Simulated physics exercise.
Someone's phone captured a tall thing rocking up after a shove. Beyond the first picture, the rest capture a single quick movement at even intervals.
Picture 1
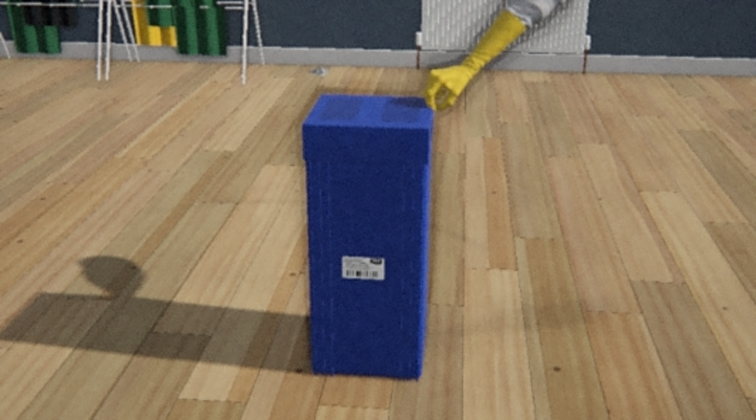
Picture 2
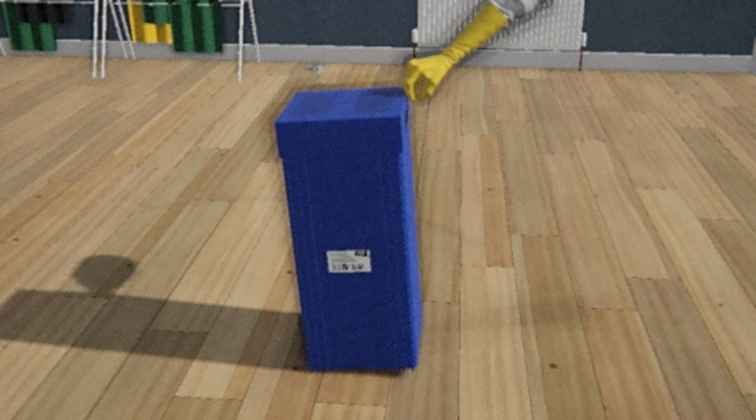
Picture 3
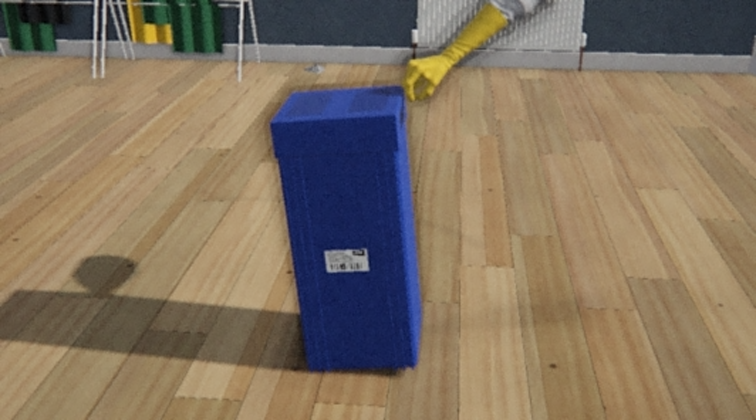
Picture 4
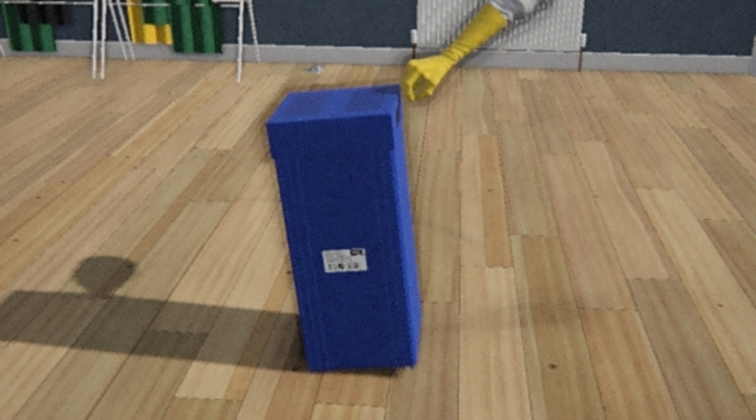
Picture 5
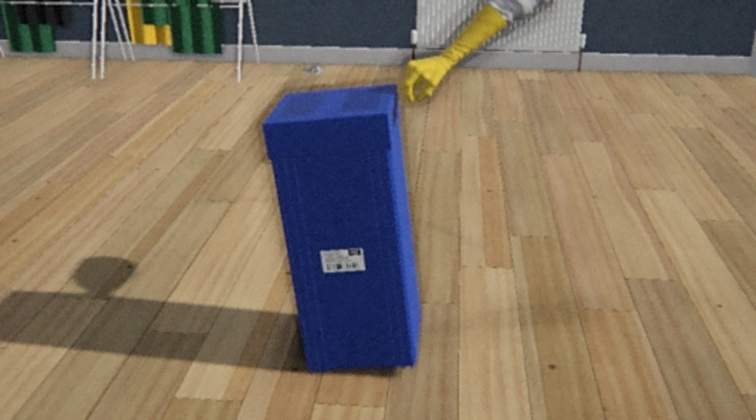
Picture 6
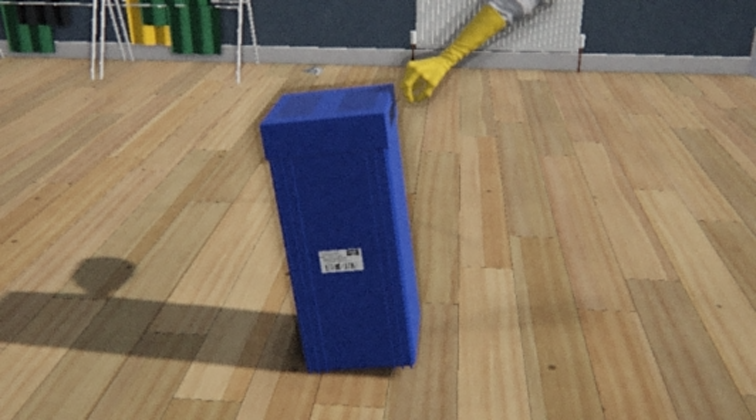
The footage shows a tall blue tote standing upright on a wooden floor beside a yellow-gloved hand at its upper right; the tote then leans slightly to the left, its top edging away from the hand.
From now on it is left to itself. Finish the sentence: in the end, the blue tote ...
In the end, the blue tote is back on its base.
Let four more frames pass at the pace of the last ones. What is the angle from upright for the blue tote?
I'd put it at close to 8° off upright.
Then, 0.26 s on from there, blue tote upright near (363, 235).
Then, 0.54 s on from there, blue tote upright near (369, 236).
In the end, the blue tote settles on its feet, near (367, 237).
